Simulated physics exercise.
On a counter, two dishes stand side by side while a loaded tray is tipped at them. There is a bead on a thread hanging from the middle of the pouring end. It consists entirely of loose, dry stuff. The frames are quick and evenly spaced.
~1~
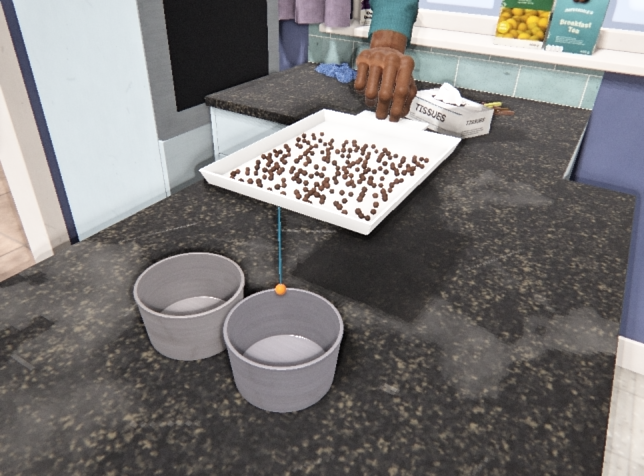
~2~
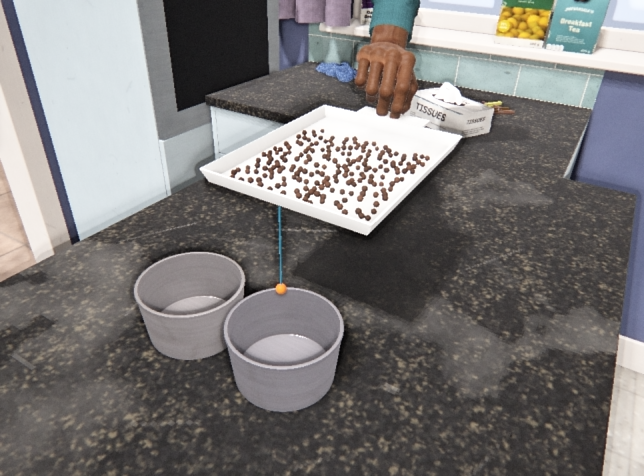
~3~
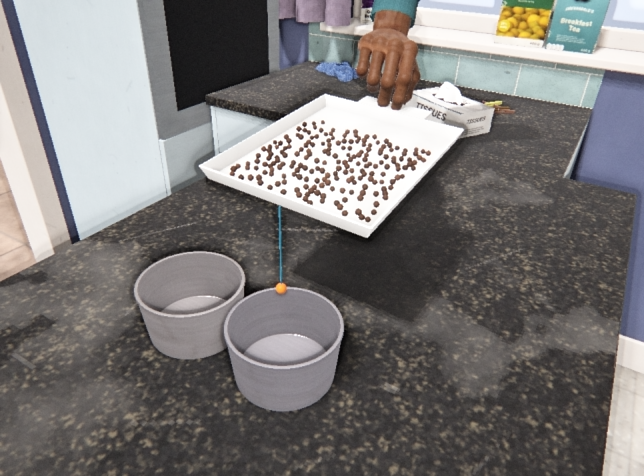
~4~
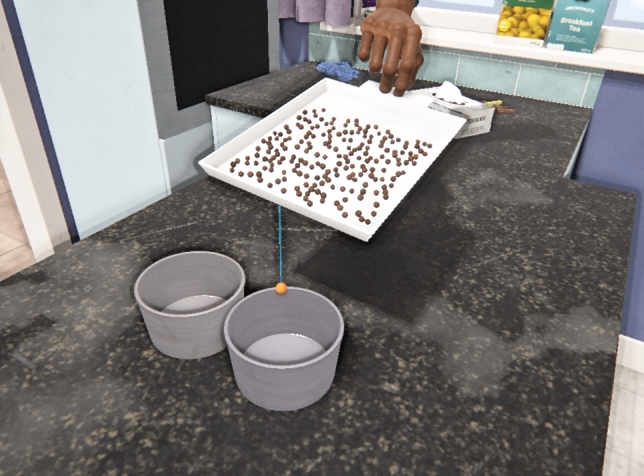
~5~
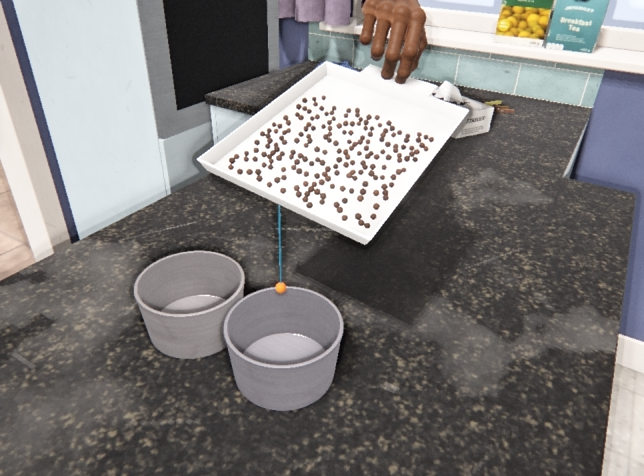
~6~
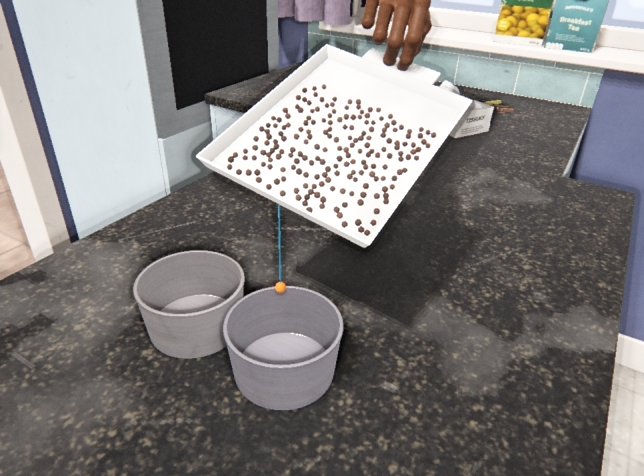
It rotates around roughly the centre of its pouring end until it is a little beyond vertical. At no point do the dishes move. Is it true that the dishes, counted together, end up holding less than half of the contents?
Yes, less than half.
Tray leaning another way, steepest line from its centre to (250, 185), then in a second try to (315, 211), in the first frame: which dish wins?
Leftward dish for the first, Rightward dish for the second.
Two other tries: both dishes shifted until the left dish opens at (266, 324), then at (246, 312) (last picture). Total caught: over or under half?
At place one a lesser share; at place two the greater share.
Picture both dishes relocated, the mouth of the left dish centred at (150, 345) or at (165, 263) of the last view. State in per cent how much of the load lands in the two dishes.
Roughly 0 per cent, then roughly 0 per cent.
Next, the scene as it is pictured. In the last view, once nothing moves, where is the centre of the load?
Somewhere around (357, 397) in the last picture.
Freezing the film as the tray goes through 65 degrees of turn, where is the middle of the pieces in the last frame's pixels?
Mark it at roughly (348, 239) in the final frame.
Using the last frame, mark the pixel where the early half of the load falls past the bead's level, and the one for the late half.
About (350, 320), and after that about (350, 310).
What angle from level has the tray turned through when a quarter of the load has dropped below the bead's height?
Angle reached: About 70°.
Shortly afterwards, tray tipped steeply; the bulk on the tray; a little in the right dish; a little outside both; a little in the air.
Next, tray tipped past a quarter turn; near a quarter in the right dish; the bulk outside both; only a few in the air.
Some moments later, tray tipped past a quarter turn; near a quarter in the right dish; the bulk outside both.
In the end, tray tipped past a quarter turn; near a quarter in the right dish; none at all in the left dish; the bulk outside both.
